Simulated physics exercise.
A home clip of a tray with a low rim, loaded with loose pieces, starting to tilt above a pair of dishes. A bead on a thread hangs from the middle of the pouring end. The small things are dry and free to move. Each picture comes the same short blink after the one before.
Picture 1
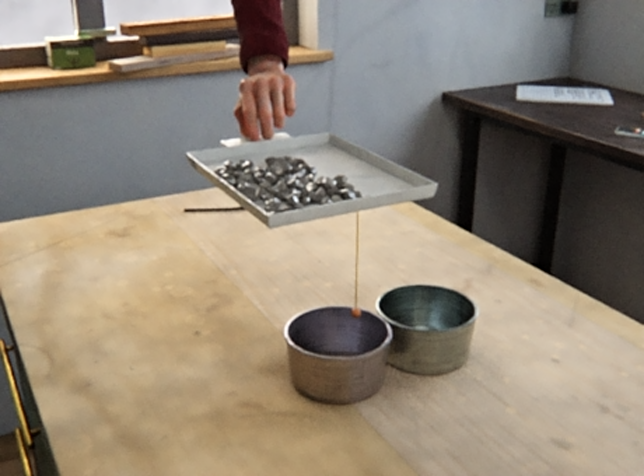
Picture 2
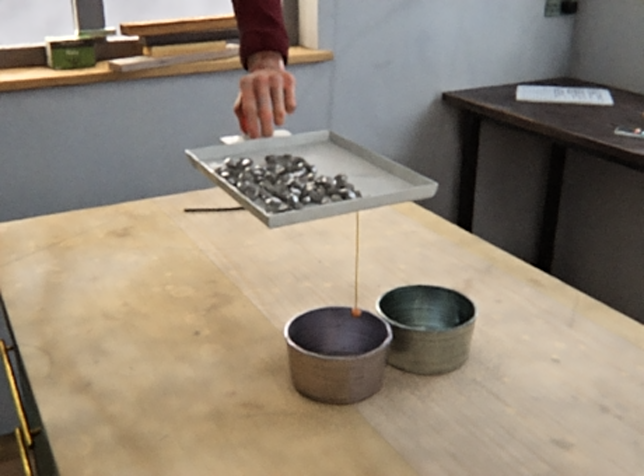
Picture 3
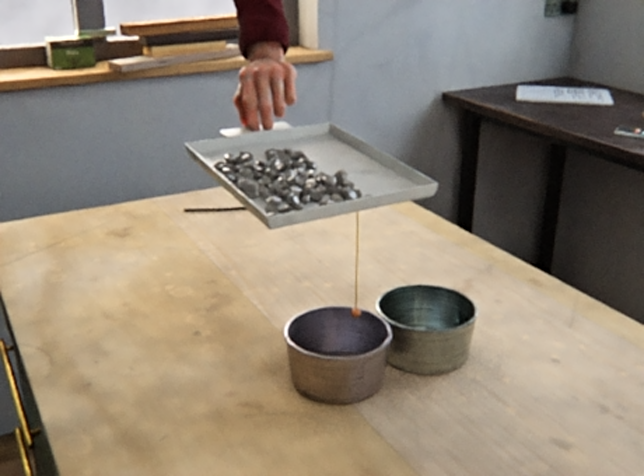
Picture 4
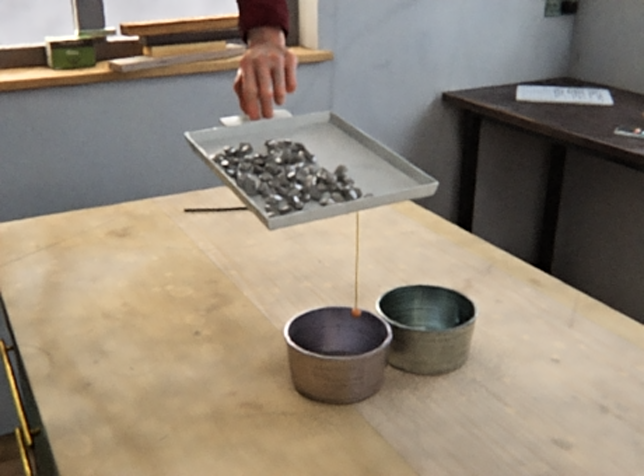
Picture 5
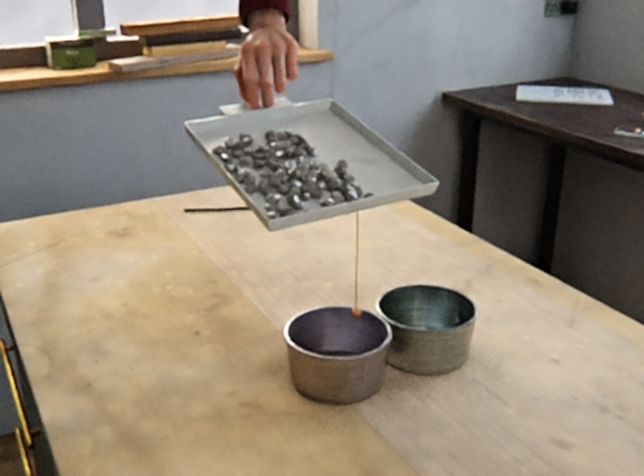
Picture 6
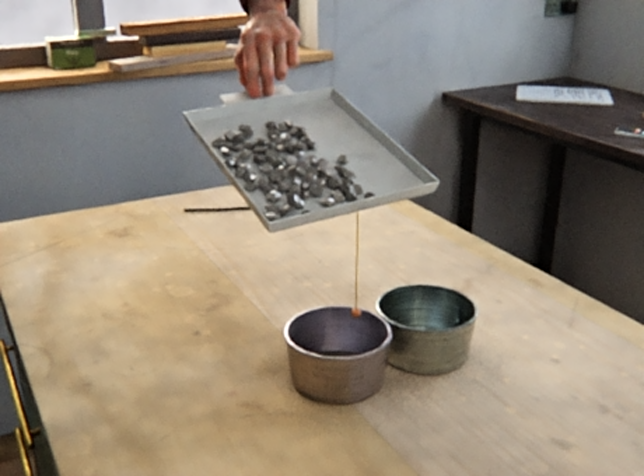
Shallow tray of dark, shiny pieces tilting gradually as a hand raises its back edge above two round metal dishes.
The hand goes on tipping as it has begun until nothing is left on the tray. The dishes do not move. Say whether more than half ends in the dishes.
The two hold under half of the load.
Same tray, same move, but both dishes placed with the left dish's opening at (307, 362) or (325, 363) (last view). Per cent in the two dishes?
The first gives 100 %, the second 90 %.
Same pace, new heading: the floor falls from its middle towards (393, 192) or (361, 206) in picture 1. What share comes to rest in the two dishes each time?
About 100 and 30 per cent.
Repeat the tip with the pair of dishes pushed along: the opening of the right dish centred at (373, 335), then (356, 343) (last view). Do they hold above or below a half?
At the first place above a half, at the second the larger part.
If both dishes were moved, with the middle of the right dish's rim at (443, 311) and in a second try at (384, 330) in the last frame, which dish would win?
One: The dish on the left. Two: The left dish.
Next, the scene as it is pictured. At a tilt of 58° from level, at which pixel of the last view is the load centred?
Close to (304, 187).
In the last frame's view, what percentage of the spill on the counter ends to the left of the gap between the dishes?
It comes to 70 per cent or so.
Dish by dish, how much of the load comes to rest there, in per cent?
Left dish near 20 in a hundred; right dish near 0.
Soon after the last picture, tray tipped steeply; all on the tray.
A little later, tray tipped right over; about a third on the tray; a small part in the left dish; about a third outside both; about a quarter in the air.
Later still, tray tipped past a quarter turn; about a quarter in the left dish; most outside both.
At rest, tray tipped past a quarter turn; about a quarter in the left dish; none in the right dish; most outside both.
